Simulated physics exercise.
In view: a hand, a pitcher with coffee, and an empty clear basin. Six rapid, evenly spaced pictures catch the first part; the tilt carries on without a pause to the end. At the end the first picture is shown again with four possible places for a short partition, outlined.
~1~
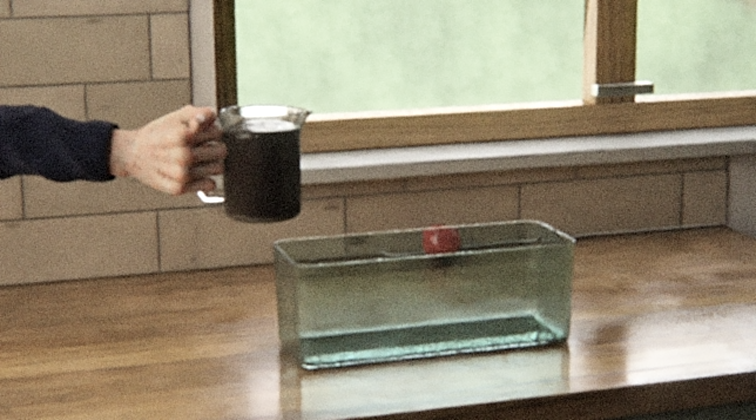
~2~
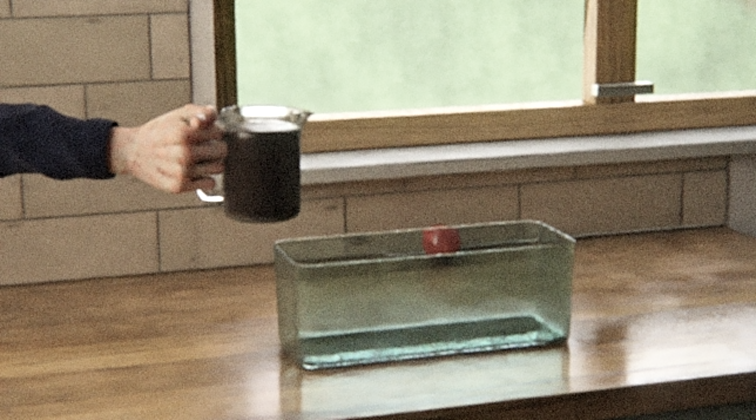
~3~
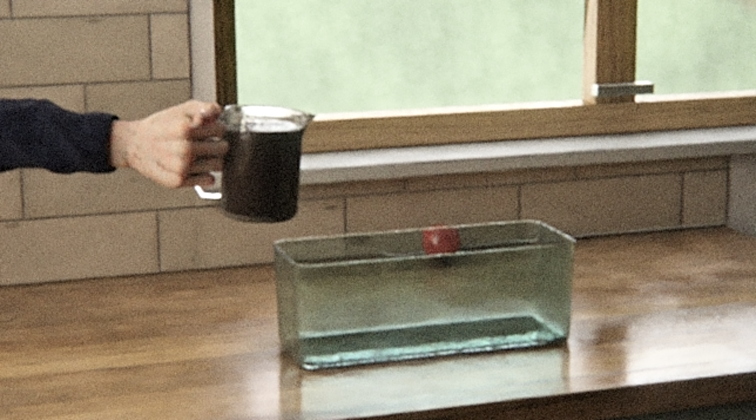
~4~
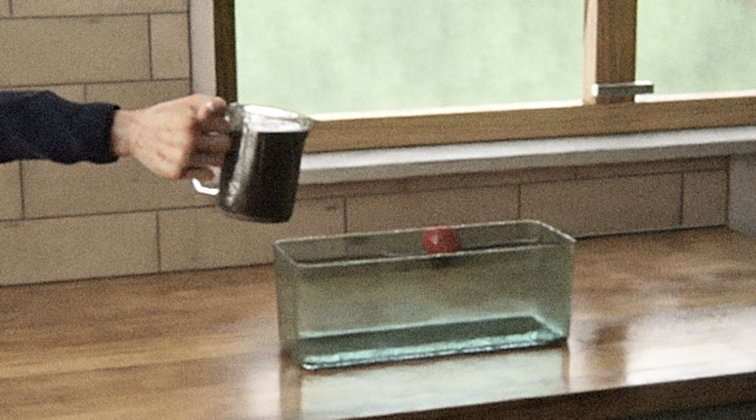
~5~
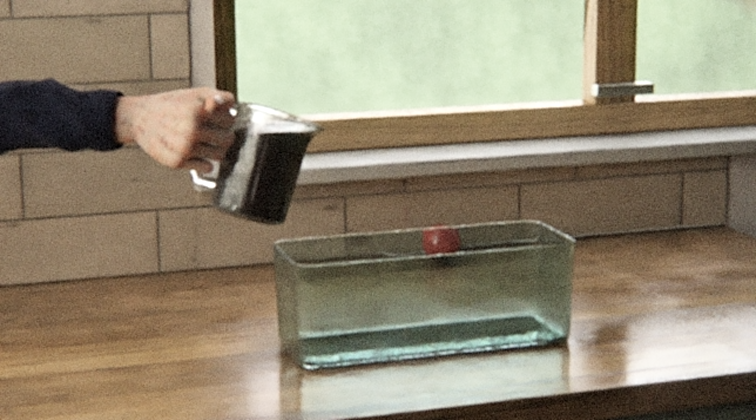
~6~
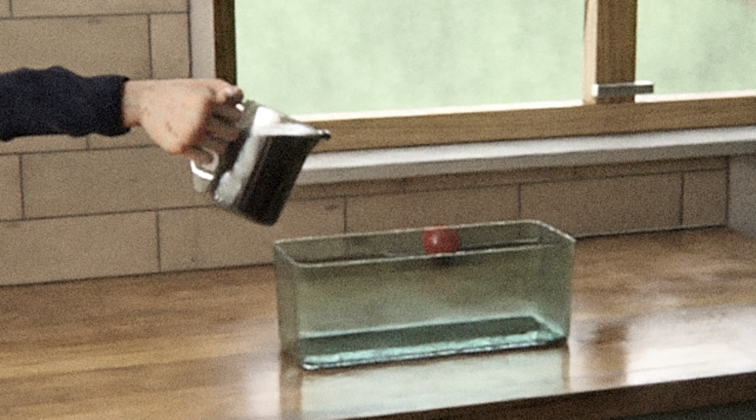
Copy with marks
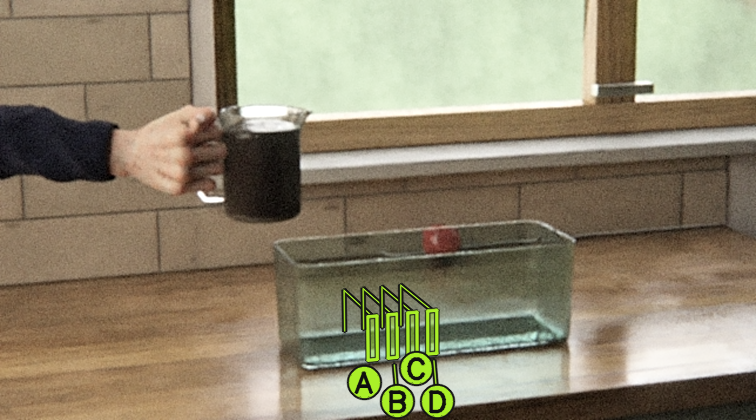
A hand holds a pitcher of dark liquid and gradually tilts it rightward above a clear basin.
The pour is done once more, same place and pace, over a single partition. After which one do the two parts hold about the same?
Place B.
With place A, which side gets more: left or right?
The right one.
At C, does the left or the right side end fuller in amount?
The left one.
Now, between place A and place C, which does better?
That is place A.
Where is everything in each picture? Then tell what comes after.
The first picture shows upright, lip at (311, 111); basin from (297, 368) to (569, 340); nothing has left yet.
The second picture shows upright, lip at (312, 112); nothing has left yet.
The third picture shows tipped about 5°, lip at (315, 115); nothing has left yet.
The fourth picture shows tipped about 10°, lip at (319, 120); nothing has left yet.
The fifth picture shows tipped about 18°, lip at (324, 128); nothing has left yet.
The sixth picture shows tipped about 27°, lip at (328, 138); nothing has left yet.
In lime, A at (374, 366); B at (394, 364); C at (414, 362); D at (433, 360).
With A, about 19 % ends left of the wall and 81 % right of it.
With B, about 55 % ends left of the wall and 44 % right of it.
With C, about 95 % ends left of the wall and 3 % right of it.
With D, about 97 % ends left of the wall and 2 % right of it.
